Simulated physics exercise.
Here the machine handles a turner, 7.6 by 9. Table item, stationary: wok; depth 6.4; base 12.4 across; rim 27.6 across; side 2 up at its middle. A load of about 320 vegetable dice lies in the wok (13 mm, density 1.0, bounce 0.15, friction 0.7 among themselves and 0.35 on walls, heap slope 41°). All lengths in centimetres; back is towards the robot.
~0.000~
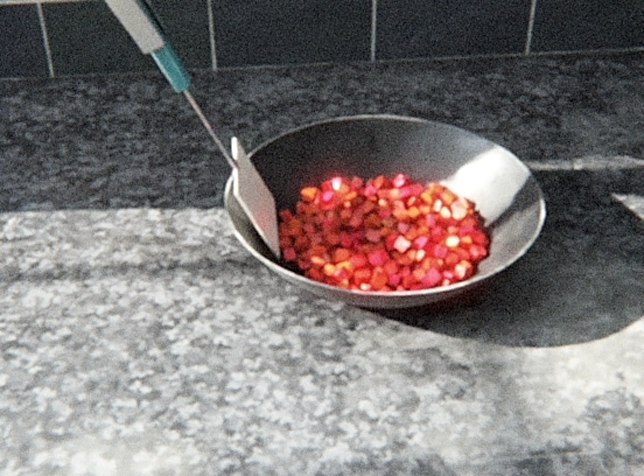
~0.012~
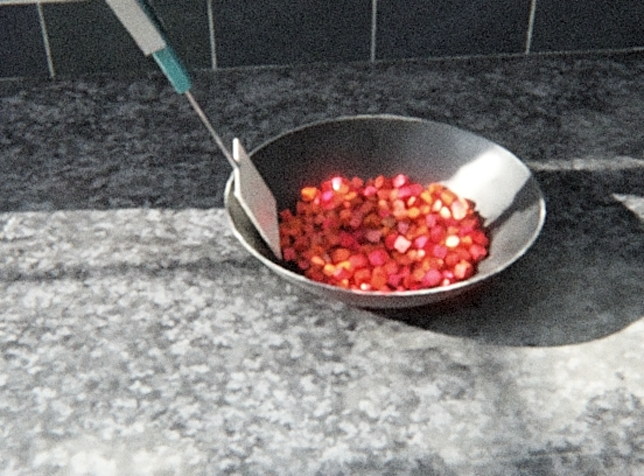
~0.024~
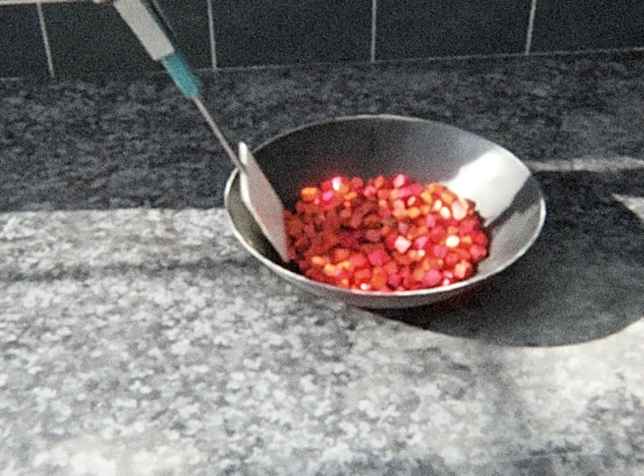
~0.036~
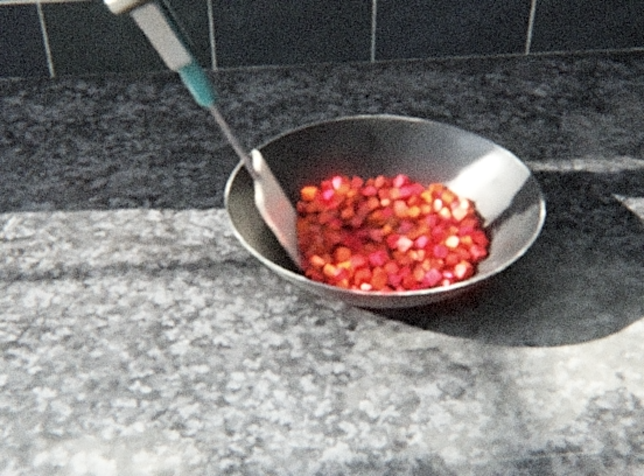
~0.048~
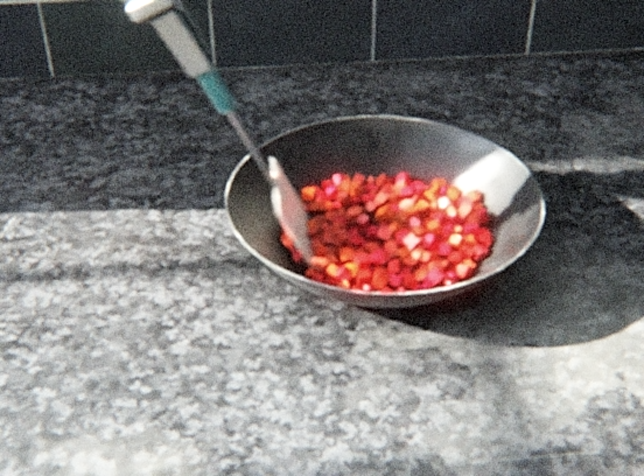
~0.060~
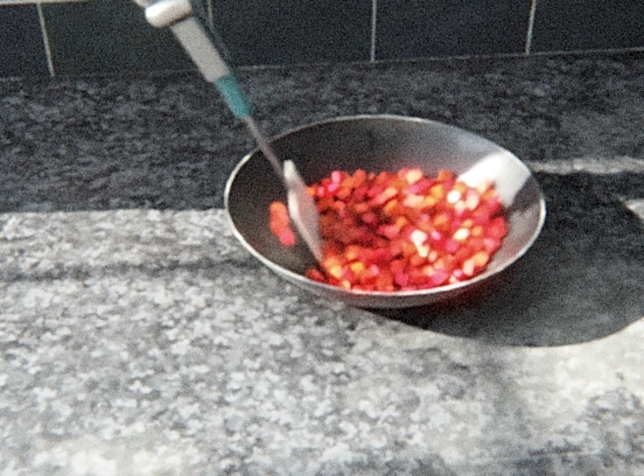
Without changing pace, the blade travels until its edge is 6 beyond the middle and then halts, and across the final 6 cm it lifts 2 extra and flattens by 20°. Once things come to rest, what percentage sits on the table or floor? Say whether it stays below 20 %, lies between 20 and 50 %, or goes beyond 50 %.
It lies between 20 and 50 %.
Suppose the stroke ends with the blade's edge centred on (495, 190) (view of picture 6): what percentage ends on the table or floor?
65 %.
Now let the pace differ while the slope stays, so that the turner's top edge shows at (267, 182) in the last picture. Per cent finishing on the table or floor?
10 %.
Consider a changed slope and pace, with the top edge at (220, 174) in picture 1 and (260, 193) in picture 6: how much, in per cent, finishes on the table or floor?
Some 10 percent ends up on the table or floor.
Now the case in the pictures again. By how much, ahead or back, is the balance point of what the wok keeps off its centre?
The balance point is about 5.5 cm ahead.
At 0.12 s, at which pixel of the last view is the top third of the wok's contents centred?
It is centred at about (489, 203).
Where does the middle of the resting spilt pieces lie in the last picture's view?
Centre of the spill: Approx. (606, 226).
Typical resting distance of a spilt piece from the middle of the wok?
The answer is around 22 cm.
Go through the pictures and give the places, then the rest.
Turner top edge at (235, 165), sloping 65°; upper third of the load around (380, 235), from x 285 to 480, top at y 185; 318 in the wok, in the first frame.
Turner top edge at (236, 166), sloping 65°; upper third of the load around (380, 235), from x 285 to 480, top at y 185, in the second frame.
Turner top edge at (244, 170), sloping 65°; upper third of the load around (380, 235), from x 285 to 480, top at y 185, in the third frame.
Turner top edge at (258, 178), sloping 65°; upper third of the load around (387, 234), from x 295 to 480, top at y 185, in the fourth frame.
Turner top edge at (275, 184), sloping 65°; upper third of the load around (390, 224), from x 290 to 485, top at y 180, in the fifth frame.
Turner top edge at (291, 188), sloping 65°; upper third of the load around (408, 220), from x 280 to 500, top at y 175; 318 in the wok, in the sixth frame.
By 0.09 s, sloping 65°, highest piece 8 above the table; 318 in the wok.
By 0.12 s, sloping 59°, highest piece 12 above the table; 310 in the wok, 8 on the blade or in flight.
By 0.33 s, sloping 45°, highest piece 11 above the table; 233 in the wok, 72 on the table or floor, 13 on the blade or in flight.
By 1.38 s, sloping 45°, highest piece 7 above the table; 233 in the wok, 85 on the table or floor.
Final count, 233 in the wok, 85 on the table or floor. That is 27 % on the table or floor.
